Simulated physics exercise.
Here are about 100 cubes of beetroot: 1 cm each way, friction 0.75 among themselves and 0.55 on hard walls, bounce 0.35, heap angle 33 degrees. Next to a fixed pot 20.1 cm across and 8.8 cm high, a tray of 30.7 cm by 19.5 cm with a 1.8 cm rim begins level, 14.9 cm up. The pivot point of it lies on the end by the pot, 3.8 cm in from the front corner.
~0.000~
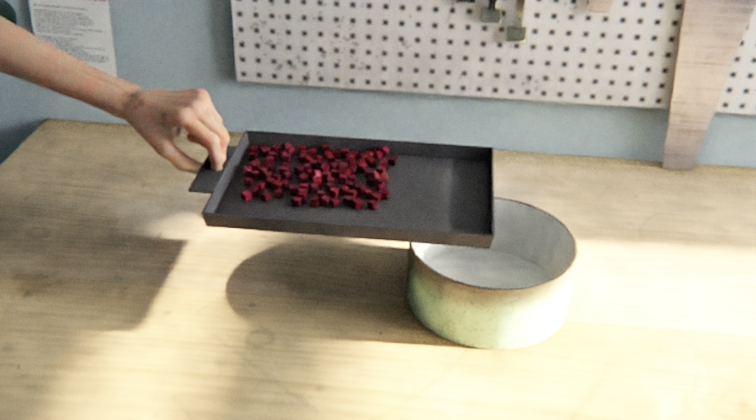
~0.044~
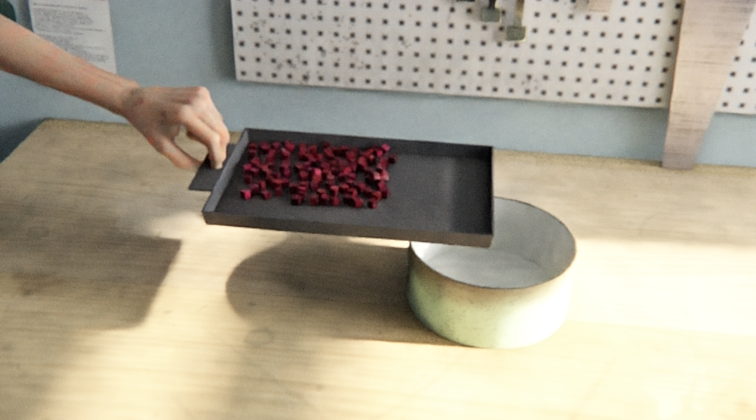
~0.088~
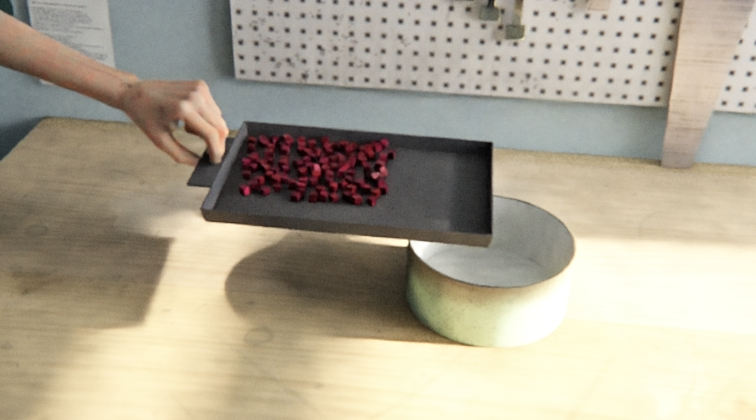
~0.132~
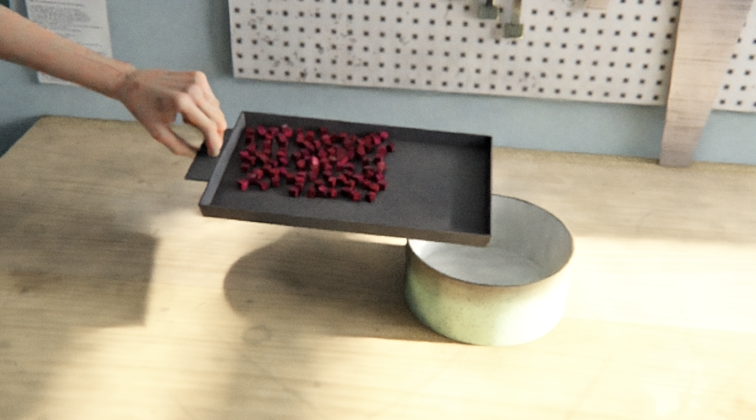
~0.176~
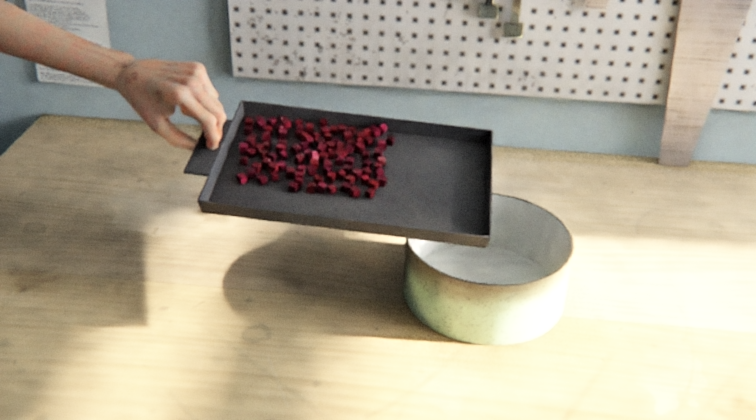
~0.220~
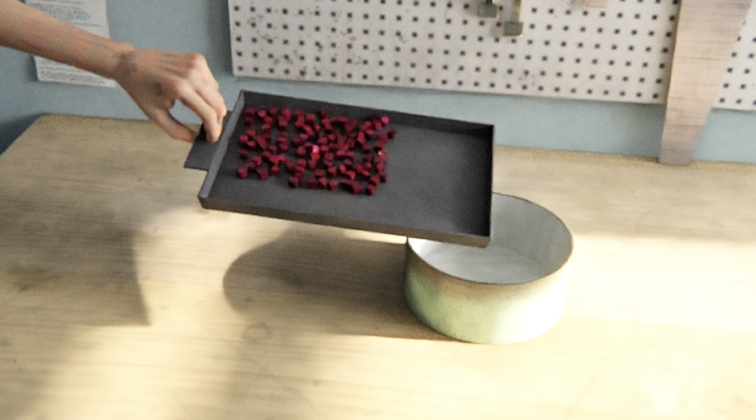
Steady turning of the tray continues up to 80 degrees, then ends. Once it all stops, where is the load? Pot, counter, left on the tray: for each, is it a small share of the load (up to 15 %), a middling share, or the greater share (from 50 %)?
Pot: A small share, counter: The greater share, tray: A middling share.
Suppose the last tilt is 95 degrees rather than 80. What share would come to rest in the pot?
Then about 0 per cent.
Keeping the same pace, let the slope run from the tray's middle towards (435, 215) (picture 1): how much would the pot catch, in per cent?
Near 10 percent, give or take.
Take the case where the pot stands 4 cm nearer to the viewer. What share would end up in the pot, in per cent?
My estimate: Some 10 per cent.
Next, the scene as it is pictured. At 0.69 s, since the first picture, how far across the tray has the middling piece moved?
It has moved some 4 cm from its start.
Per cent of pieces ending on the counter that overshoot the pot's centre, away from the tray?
I'd put it close to 40 per cent.
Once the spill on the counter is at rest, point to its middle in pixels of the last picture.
(466, 415), about.
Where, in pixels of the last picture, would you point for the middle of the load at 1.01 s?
I reckon close to (391, 237).
Then, at 0.69 s, tilt 44 degrees; the tray holds 100 %, the pot 0 %.
Then, at 1.01 s, tilt 66 degrees; the tray holds 70 %, the pot 0 %.
Then, at 1.42 s, tilt 80 degrees; the tray holds 45 %, the pot 0 %.
By 3.3 s all is still; pot 0 %, counter 65 %, tray 35 %.
